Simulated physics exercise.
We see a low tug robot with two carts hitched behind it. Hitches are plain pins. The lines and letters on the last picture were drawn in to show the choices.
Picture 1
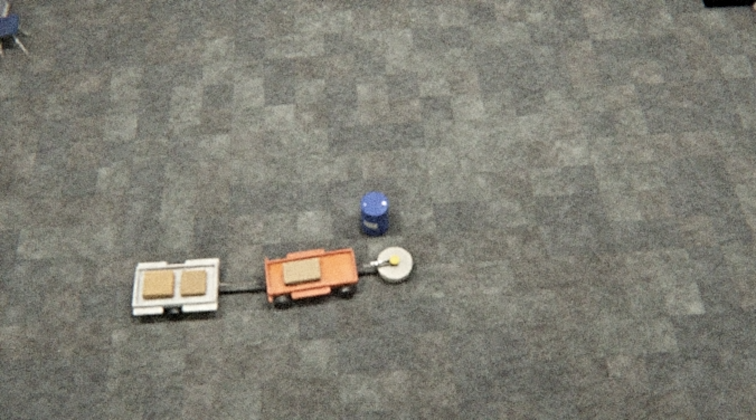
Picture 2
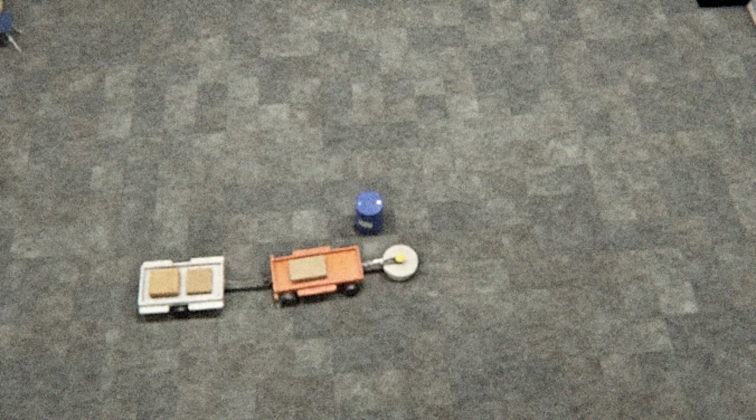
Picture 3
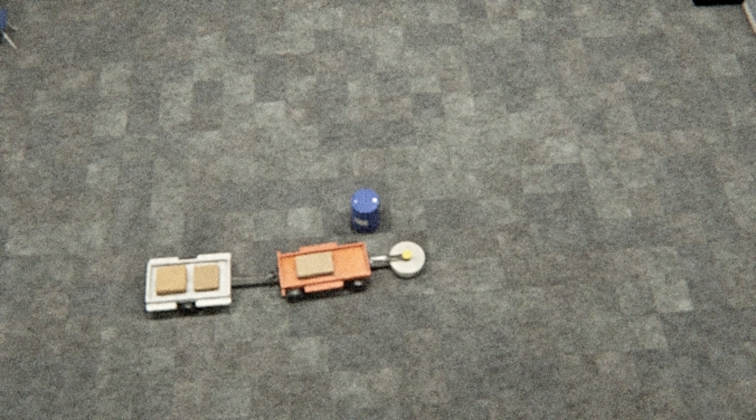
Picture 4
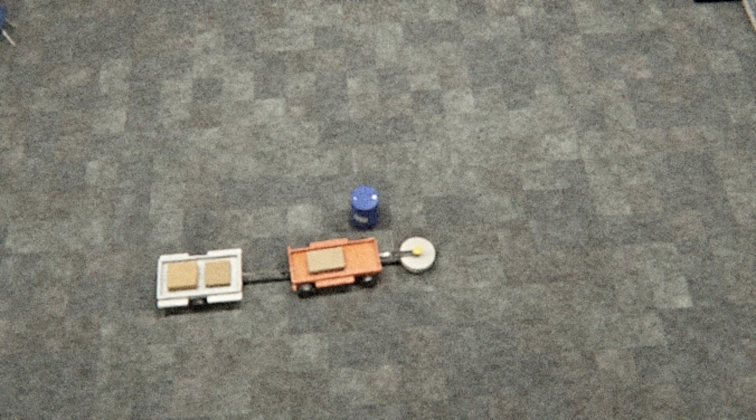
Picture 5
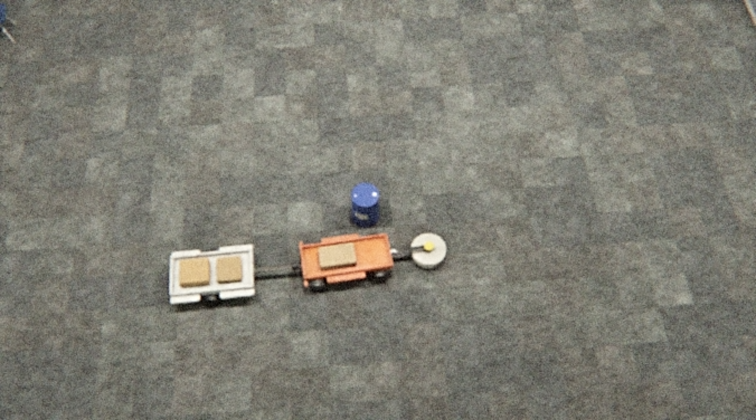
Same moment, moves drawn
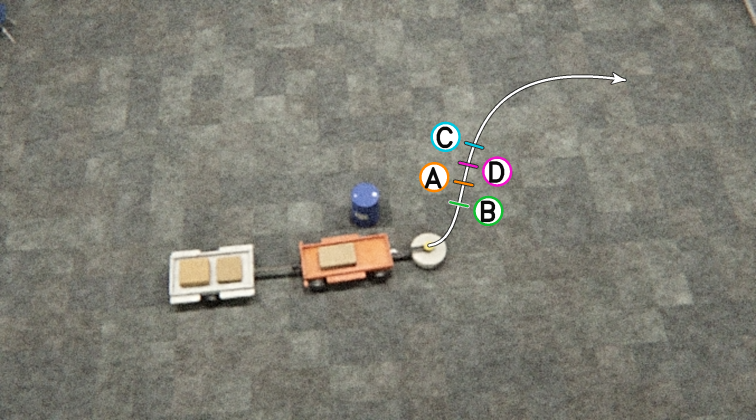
The clip shows a small round white robot towing an orange cart and a white cart, both carrying flat brown blocks, across gray patterned carpet, moving slowly a short way right and slightly upward past a blue drum.
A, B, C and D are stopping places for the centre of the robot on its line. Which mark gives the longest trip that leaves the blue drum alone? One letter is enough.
No farther than C.
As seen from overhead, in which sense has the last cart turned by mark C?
Anticlockwise.
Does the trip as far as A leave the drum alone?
Yes.
On the marked copy, A at (464, 183); B at (459, 204); C at (474, 145); D at (468, 165); the route from (429, 245) via (490, 115) to (625, 80).
With C. Early on, robot (455, 219), last cart (253, 269).
Further on, robot (464, 181), last cart (292, 264).
At the end, robot (473, 150), last cart (327, 256); nothing has been touched.
As for the rest, A is safe but short; B is safe but short; D is safe but short.
